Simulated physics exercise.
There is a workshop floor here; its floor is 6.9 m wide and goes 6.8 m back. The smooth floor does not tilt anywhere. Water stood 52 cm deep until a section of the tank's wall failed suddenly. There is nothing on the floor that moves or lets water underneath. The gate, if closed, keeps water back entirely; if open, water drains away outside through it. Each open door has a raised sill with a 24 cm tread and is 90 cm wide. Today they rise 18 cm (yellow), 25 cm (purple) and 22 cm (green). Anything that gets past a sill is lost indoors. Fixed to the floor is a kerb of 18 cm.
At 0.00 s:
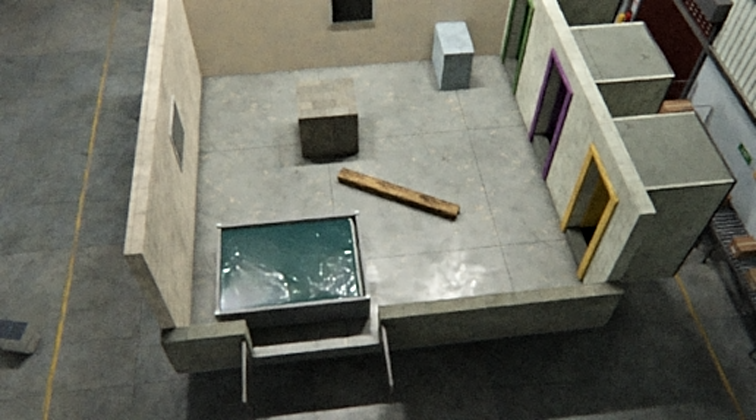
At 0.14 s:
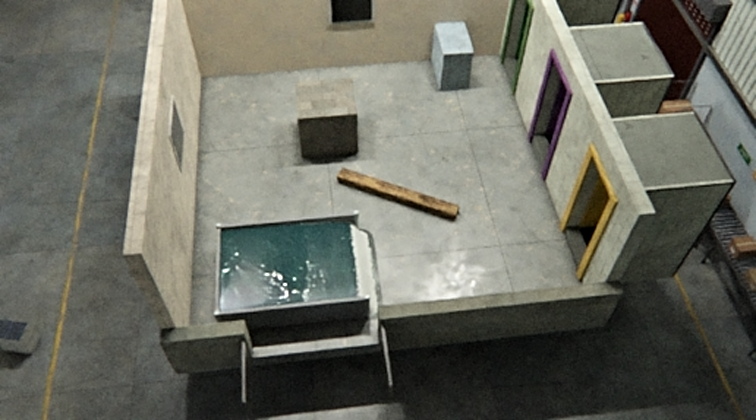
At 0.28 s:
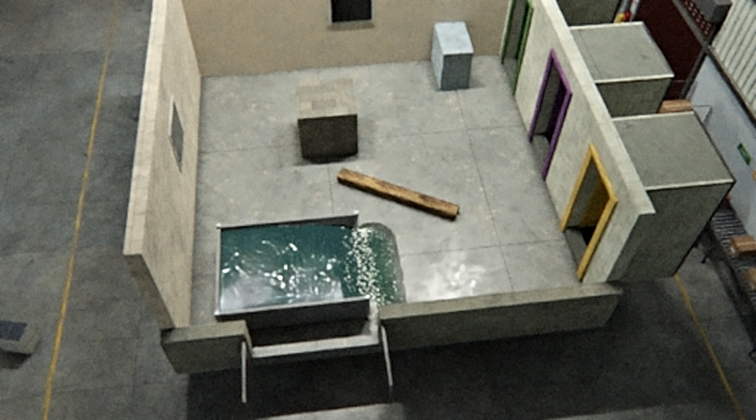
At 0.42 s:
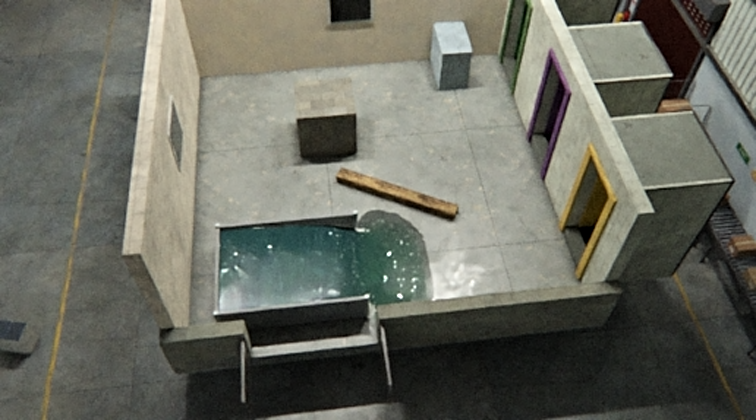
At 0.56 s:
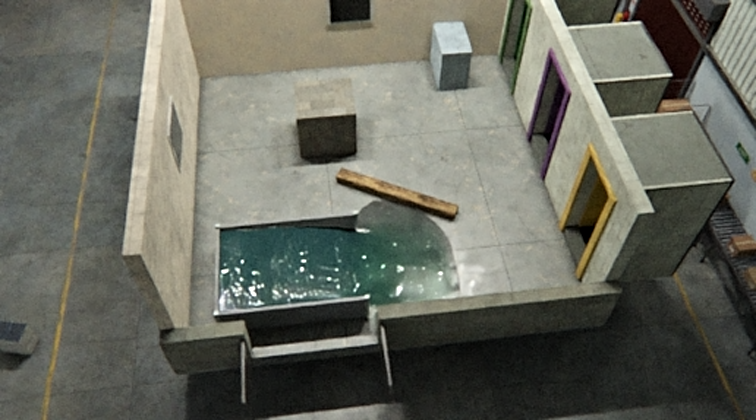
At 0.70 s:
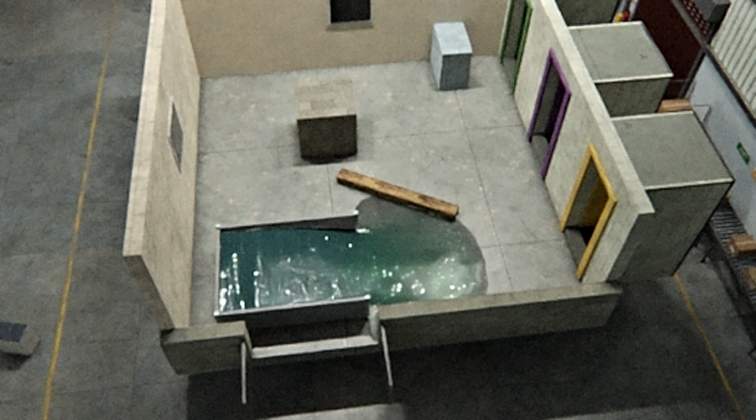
Workshop floor seen from above, with green water pouring from the tank's open right side and spreading rightward past a wooden beam.
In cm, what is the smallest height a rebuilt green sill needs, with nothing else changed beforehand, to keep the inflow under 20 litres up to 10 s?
Close to 11 cm is just enough.
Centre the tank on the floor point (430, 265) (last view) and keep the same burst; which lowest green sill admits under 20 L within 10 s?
You'd need some 12.0 cm.
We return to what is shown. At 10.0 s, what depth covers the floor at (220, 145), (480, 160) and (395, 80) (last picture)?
Ordered as asked: 2, 3, 5 cm.
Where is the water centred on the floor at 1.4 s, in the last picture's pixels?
Centre of mass: About (348, 275) px.
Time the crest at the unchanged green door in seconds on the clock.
Roughly 7.0 s.
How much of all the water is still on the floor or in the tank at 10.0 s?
Around 94 per cent of the water.
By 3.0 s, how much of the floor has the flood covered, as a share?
30 %.
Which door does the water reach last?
Answer: Green door.
After 1.4 s water covers 20 % of the floor, deepest (22 cm) near (423, 215); it has not reached the green door.
After 3.0 s water covers 30 % of the floor, deepest (34 cm) near (588, 307); it has not reached the green door.
After 10.0 s water covers 90 % of the floor, deepest (10 cm) near (463, 71); 9 cm at the green door, 0 litres in over its 22 cm sill.
At the green door as built, the water arrived by 3.8 s and peaked near 17 cm at 7.2 s.
With a sill of 9.5 cm, 35 litres would have come in within the 10 s; with 13 cm, 9 litres. So under 20 litres takes about 11 cm.
